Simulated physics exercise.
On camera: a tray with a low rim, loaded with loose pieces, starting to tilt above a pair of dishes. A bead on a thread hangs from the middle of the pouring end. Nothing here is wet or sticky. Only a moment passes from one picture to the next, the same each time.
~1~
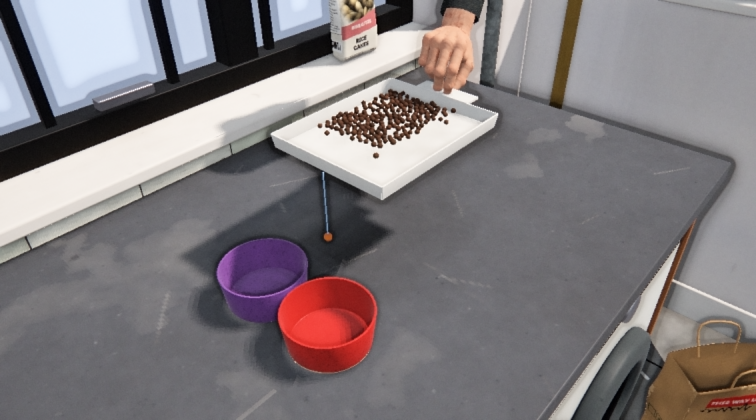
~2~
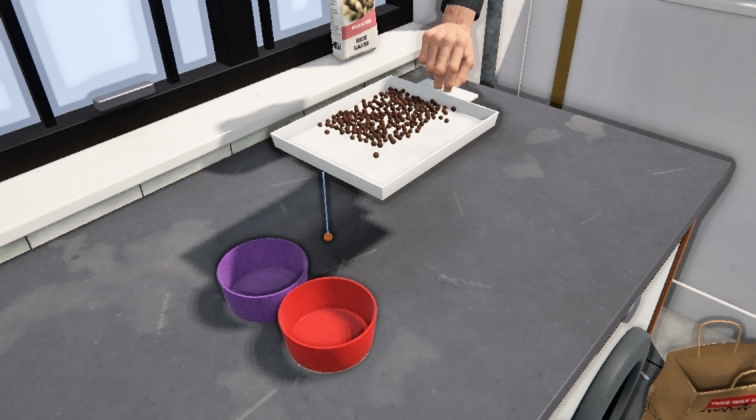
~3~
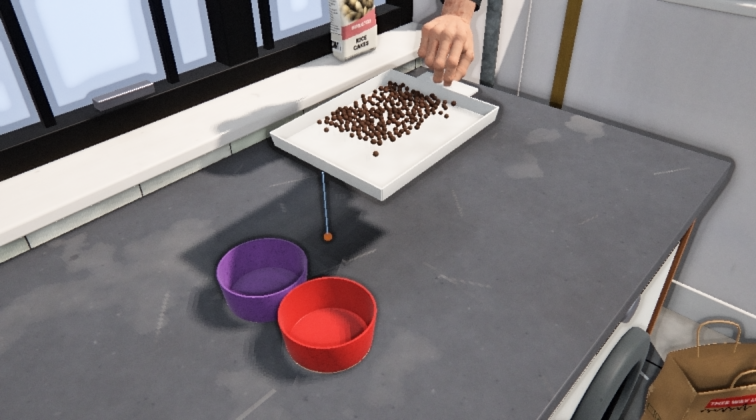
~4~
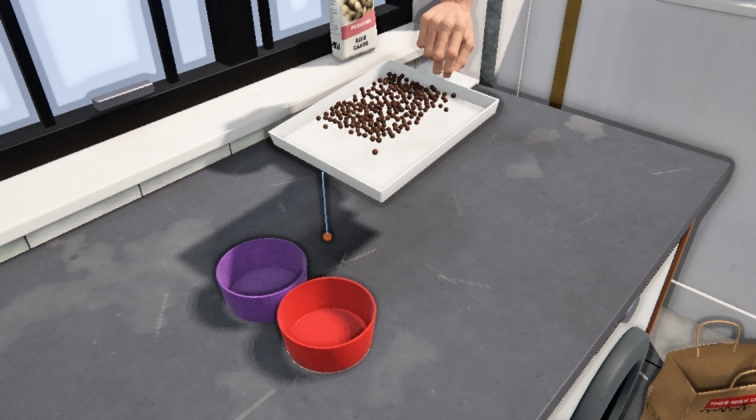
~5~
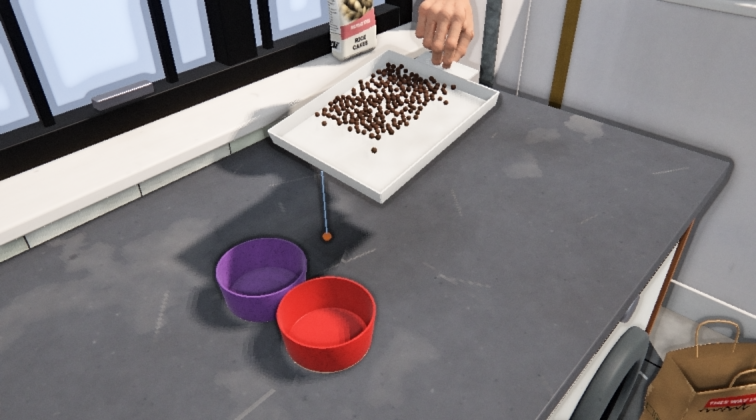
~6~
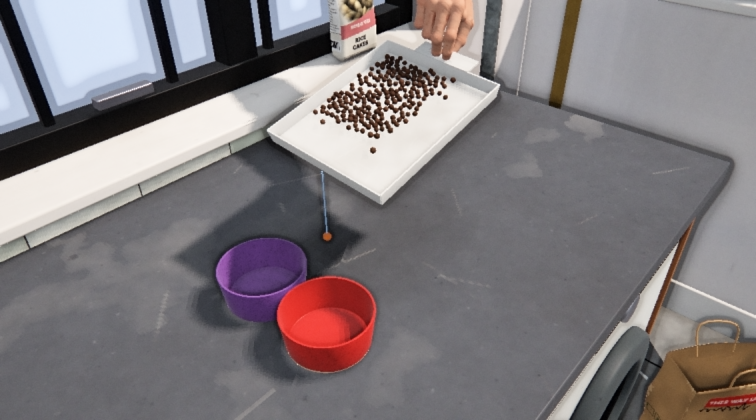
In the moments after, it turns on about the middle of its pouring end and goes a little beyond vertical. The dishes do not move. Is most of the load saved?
Together they catch under half.
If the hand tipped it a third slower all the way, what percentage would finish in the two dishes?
Near 20 %.
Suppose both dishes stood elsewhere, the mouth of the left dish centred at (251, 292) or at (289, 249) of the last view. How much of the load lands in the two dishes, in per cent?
About 10 and 100 per cent.
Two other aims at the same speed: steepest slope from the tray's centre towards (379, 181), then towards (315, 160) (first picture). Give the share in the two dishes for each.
Near 10 % and 40 %.
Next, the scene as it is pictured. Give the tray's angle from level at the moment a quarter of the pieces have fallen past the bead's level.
Near 100 degrees.
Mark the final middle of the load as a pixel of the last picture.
Roughly at (370, 313).
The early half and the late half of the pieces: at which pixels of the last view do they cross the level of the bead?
First near (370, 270), later near (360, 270).
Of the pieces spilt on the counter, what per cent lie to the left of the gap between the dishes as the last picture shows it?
About 0 per cent.
Soon, tray tipped steeply; nearly all on the tray; a stray few in the right dish; a stray few outside both; a stray few in the air.
A while on, tray tipped right over; about two thirds on the tray; a small part in the right dish; a stray few in the left dish; a small part outside both; a small part in the air.
Towards the end, tray tipped past a quarter turn; about a quarter in the right dish; a small part in the left dish; most outside both.
Finally, tray tipped past a quarter turn; about a quarter in the right dish; a small part in the left dish; most outside both.
